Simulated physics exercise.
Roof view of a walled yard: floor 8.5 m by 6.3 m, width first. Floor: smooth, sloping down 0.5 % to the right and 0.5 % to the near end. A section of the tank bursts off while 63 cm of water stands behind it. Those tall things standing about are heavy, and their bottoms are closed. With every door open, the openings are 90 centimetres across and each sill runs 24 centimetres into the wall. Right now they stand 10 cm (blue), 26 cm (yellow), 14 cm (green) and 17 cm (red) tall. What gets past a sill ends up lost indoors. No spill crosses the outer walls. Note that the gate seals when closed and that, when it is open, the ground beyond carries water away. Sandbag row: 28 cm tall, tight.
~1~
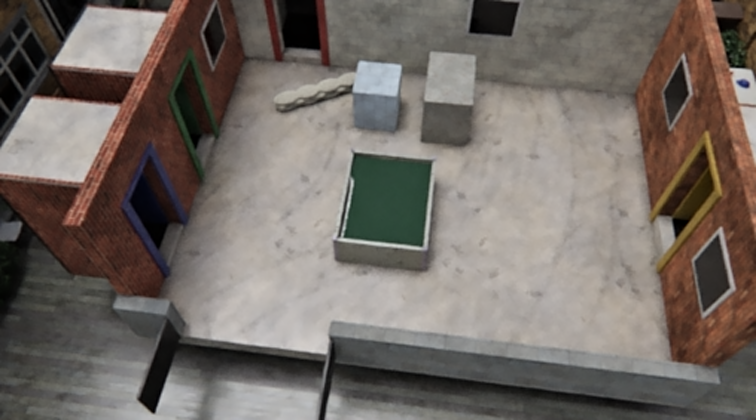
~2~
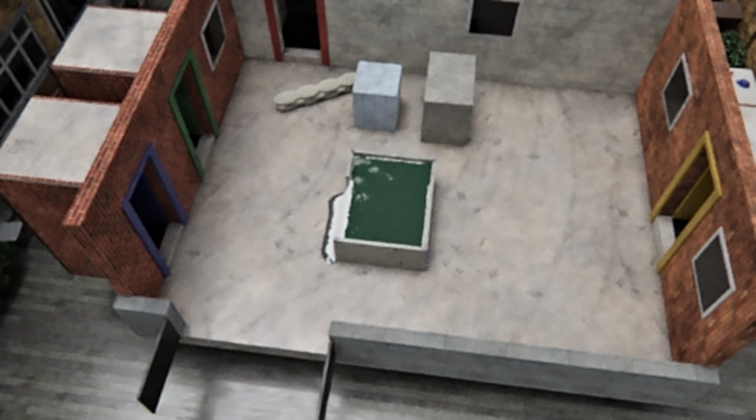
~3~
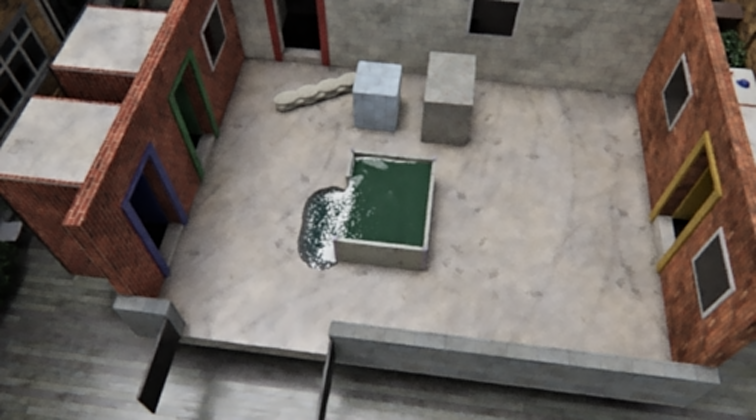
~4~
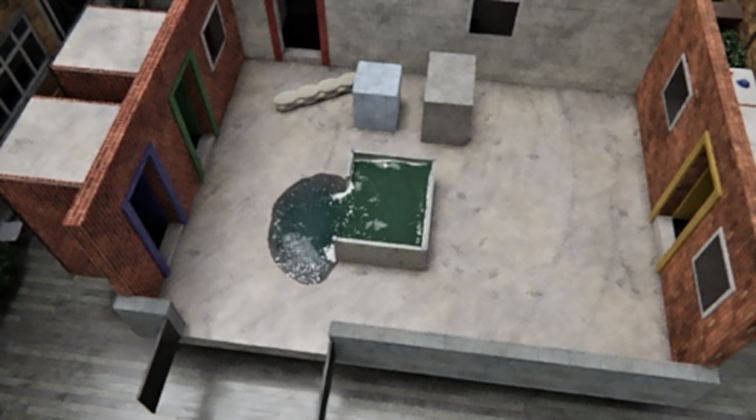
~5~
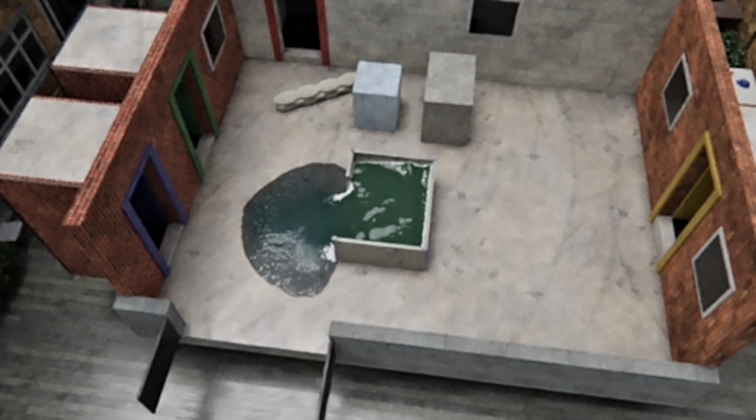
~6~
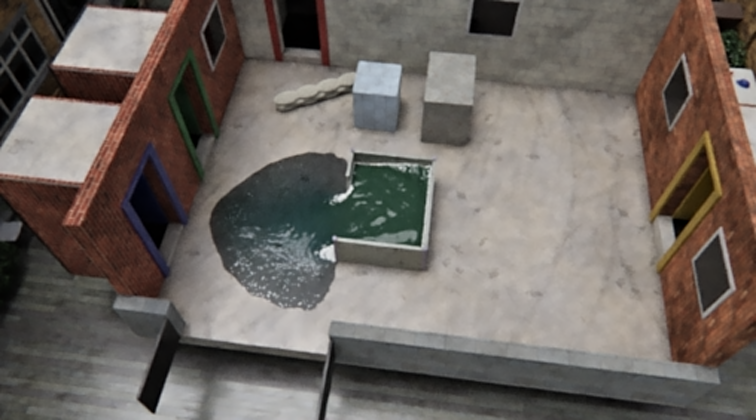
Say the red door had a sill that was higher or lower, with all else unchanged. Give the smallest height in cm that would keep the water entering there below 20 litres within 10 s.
Roughly 6.5 cm.
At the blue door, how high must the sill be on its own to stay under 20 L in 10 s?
For the blue door, about 20 cm.
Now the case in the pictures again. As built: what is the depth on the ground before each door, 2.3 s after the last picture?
Lab note, cm: Blue 18; yellow 0; green 13; red 0.
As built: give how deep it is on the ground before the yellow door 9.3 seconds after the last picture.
Depth: Near 0.0 cm.
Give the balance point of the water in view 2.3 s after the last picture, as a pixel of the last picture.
(285, 214).
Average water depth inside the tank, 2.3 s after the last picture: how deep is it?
Some 17 cm.
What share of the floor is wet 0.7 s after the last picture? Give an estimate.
Around 20 per cent of the floor.
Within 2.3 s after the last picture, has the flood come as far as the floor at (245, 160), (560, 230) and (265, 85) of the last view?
One by one: Drenched, clear, drenched.
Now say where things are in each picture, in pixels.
In the first picture, still water, 63 cm deep, in the tank at (387, 200); the red door at (298, 26) is dry.
In the second picture, the gap is at (345, 222), the front 0.3 m out at (326, 248); the back of the tank holds 63 cm.
In the third picture, the gap is at (345, 222), the front 0.7 m out at (306, 217); the back of the tank holds 62 cm.
In the fourth picture, the front is at (273, 231), 1.3 m from the gap at (345, 223); 2.2 m2 of floor is wet, 56 cm left at the back.
In the fifth picture, the gap is at (345, 223), the front 1.8 m out at (246, 219); the back of the tank holds 53 cm.
In the sixth picture, water pours out at (345, 223) and has run 2.4 m, to (216, 213); about 5 cm deep outside, 52 cm at the back; 2.7 m in a straight line remain to the red door at (298, 26).
Then, 0.7 s after the last picture water covers 20 % of the floor, deepest (29 cm) near (187, 218); it has not reached the red door.
Then, 2.3 s after the last picture water covers 25 % of the floor, deepest (24 cm) near (152, 317); it has not reached the red door.
Then, 9.3 s after the last picture water covers 45 % of the floor, deepest (8 cm) near (285, 90); 7 cm at the red door, 0 litres in over its 17 cm sill.
At the red door as built, the water peaked near 11 cm, 3.1 s after the last picture.
Run again over the same 10 s with other heights there, 29 litres in over 5.5 cm, 10 litres over 7.5 cm. The limit of 20 litres is kept from about 6.5 cm up.
